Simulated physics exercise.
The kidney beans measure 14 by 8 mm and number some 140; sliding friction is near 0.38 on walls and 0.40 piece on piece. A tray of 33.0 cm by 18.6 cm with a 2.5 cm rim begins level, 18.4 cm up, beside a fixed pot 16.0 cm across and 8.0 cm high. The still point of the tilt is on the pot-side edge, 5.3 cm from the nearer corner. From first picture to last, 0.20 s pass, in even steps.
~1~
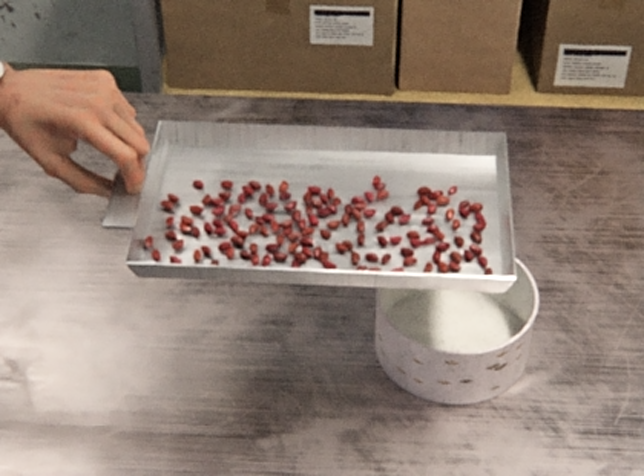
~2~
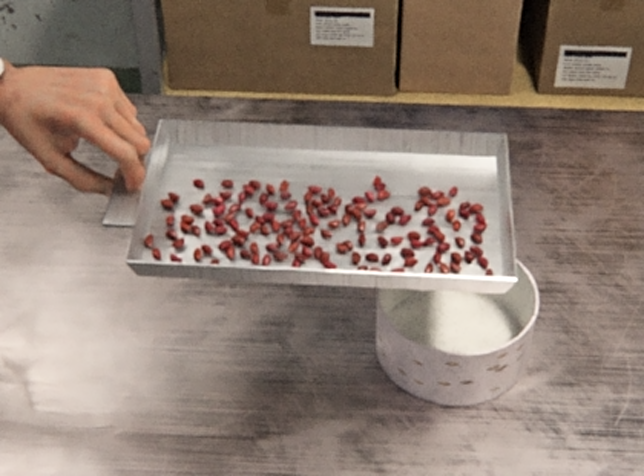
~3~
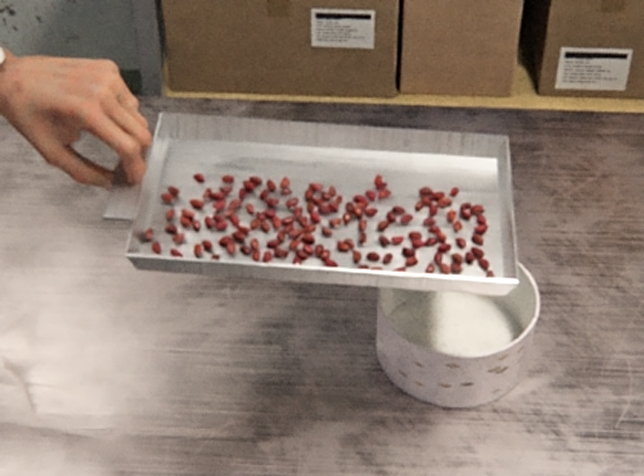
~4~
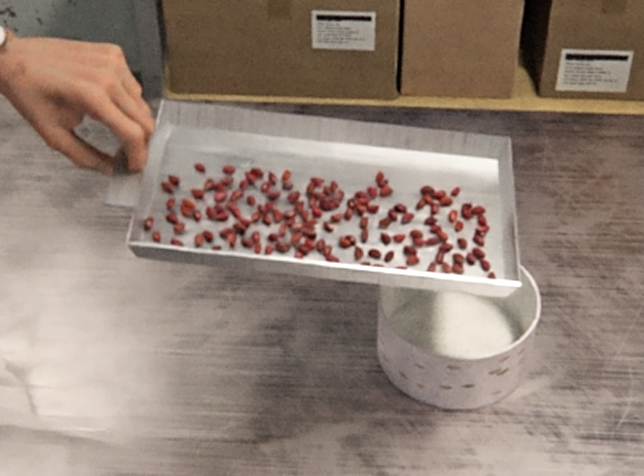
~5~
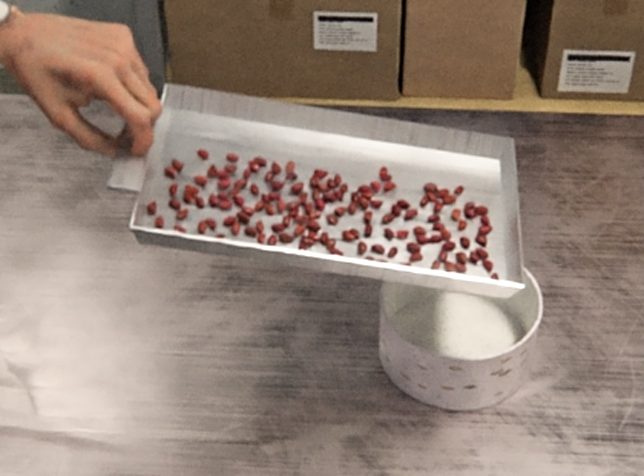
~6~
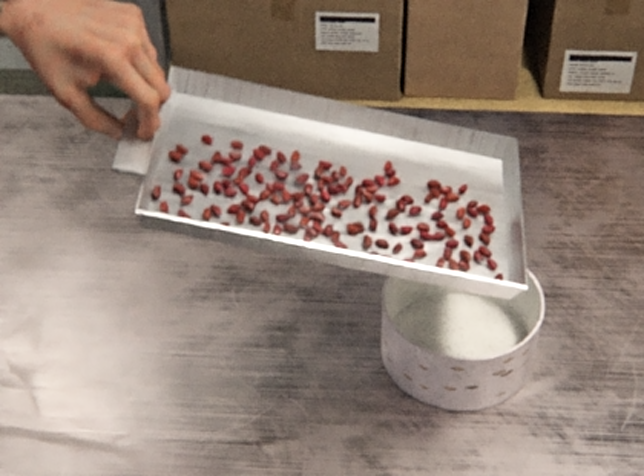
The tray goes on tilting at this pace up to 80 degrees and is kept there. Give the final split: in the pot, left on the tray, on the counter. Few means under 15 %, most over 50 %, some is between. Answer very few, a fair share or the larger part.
Pot very few, tray a fair share, counter the larger part.
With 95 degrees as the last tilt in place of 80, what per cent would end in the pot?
In that case some 5 per cent.
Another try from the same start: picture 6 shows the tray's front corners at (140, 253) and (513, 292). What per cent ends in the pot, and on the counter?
Pot 0, counter 95.
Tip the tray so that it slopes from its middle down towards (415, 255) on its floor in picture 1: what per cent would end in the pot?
About 0 per cent.
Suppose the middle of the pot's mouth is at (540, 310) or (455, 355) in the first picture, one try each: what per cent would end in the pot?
Some 55 and 5 per cent.
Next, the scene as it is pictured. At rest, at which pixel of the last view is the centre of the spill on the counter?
Near (618, 402).
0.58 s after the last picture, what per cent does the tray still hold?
About 80 per cent.
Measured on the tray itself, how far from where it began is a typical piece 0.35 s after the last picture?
Some 7 cm.
Then, 0.35 s after the last picture, tilt 46 degrees; the tray holds 100 %, the pot 0 %.
Then, 0.58 s after the last picture, tilt 67 degrees; the tray holds 80 %, the pot 0 %.
Then, 0.93 s after the last picture, tilt 80 degrees; the tray holds 35 %, the pot 0 %.
In the end, pot 5 %, tray 30 %, counter 70 %.
